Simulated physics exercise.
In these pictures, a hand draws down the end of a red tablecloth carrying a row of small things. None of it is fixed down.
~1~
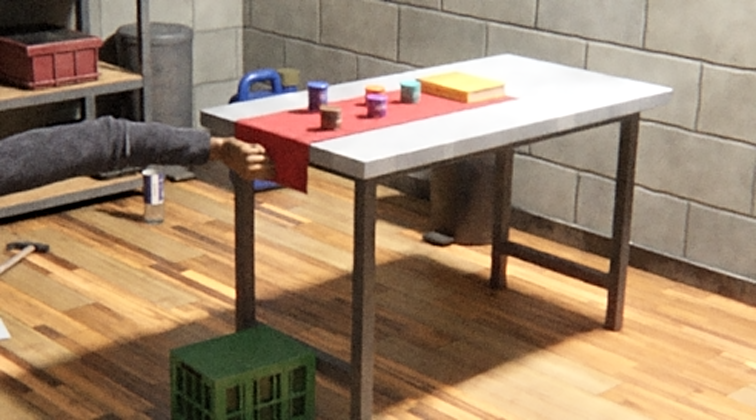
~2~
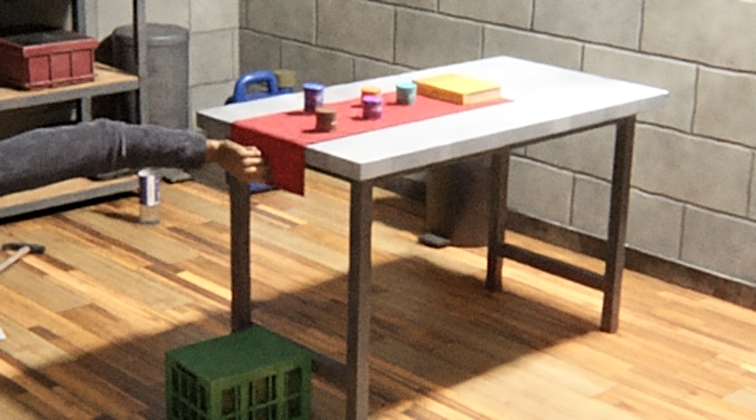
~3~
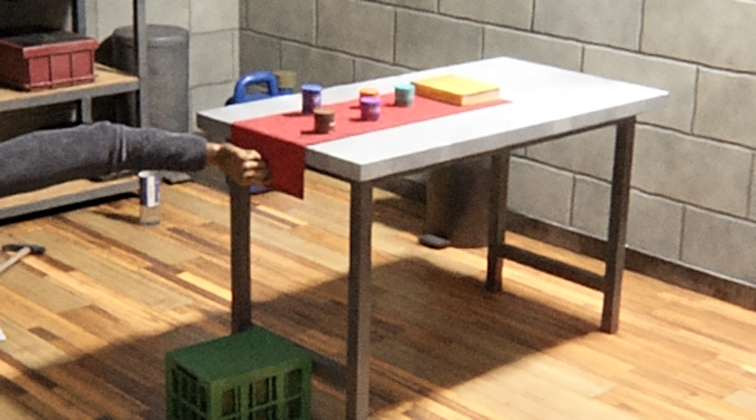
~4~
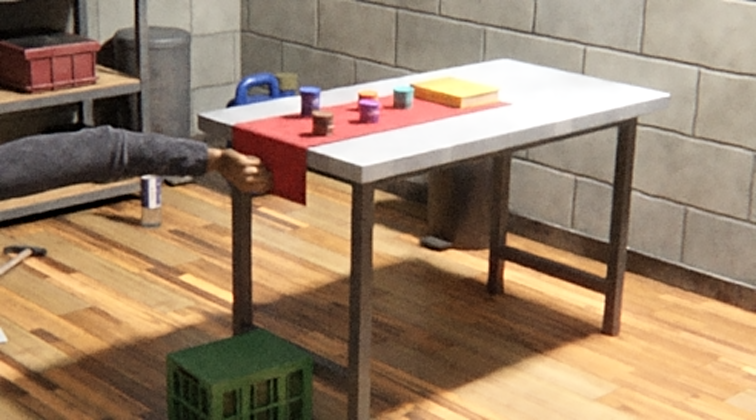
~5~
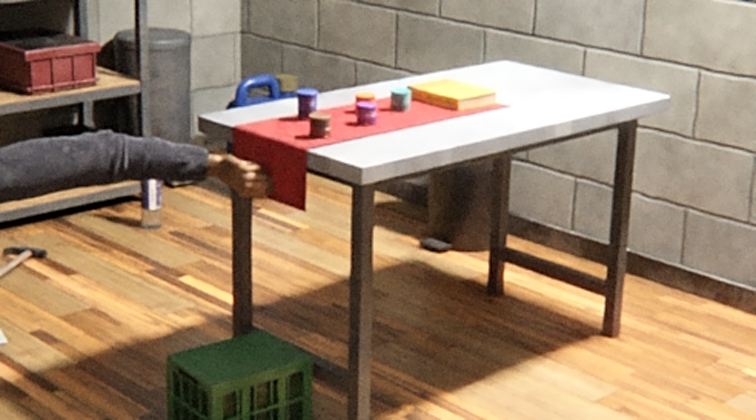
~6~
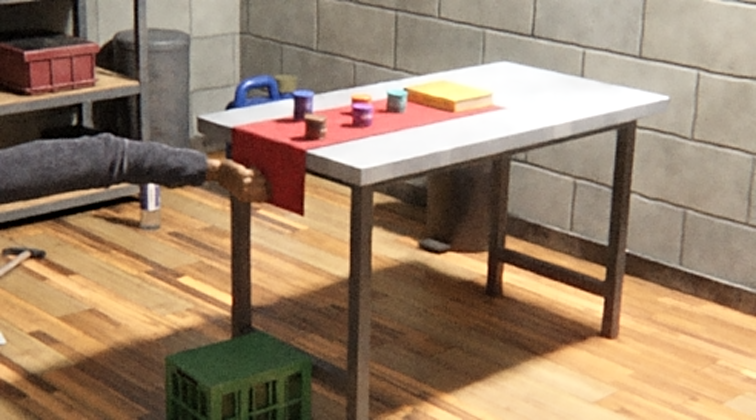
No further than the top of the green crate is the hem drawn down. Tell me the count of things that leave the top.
The count is four.
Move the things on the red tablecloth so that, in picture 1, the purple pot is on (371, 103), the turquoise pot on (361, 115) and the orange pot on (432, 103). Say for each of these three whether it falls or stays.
The purple pot will end up down, the turquoise pot will end up down, and the orange pot will stay where it is.
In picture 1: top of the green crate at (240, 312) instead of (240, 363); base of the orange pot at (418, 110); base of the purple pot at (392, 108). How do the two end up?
So the orange pot stays there, and the purple pot stays there.
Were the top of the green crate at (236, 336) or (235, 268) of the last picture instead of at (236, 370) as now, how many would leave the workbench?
First case 3, second 1.
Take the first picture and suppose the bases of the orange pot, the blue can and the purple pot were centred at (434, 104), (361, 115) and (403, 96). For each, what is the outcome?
The orange pot keeps its place on top, the blue can tumbles off, the purple pot stays on.
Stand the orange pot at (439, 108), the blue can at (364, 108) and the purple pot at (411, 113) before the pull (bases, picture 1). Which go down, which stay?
Briefly: Orange pot stays; blue can drops; purple pot drops.
Soon after, hem near (265, 254); brown pot gone.
After that, hem near (264, 297); brown pot and blue can gone.
And then, hem on the crate; brown pot, blue can, purple pot and orange pot gone.
In the end, hem on the crate; brown pot, blue can, purple pot and orange pot gone. Over the edge go four.
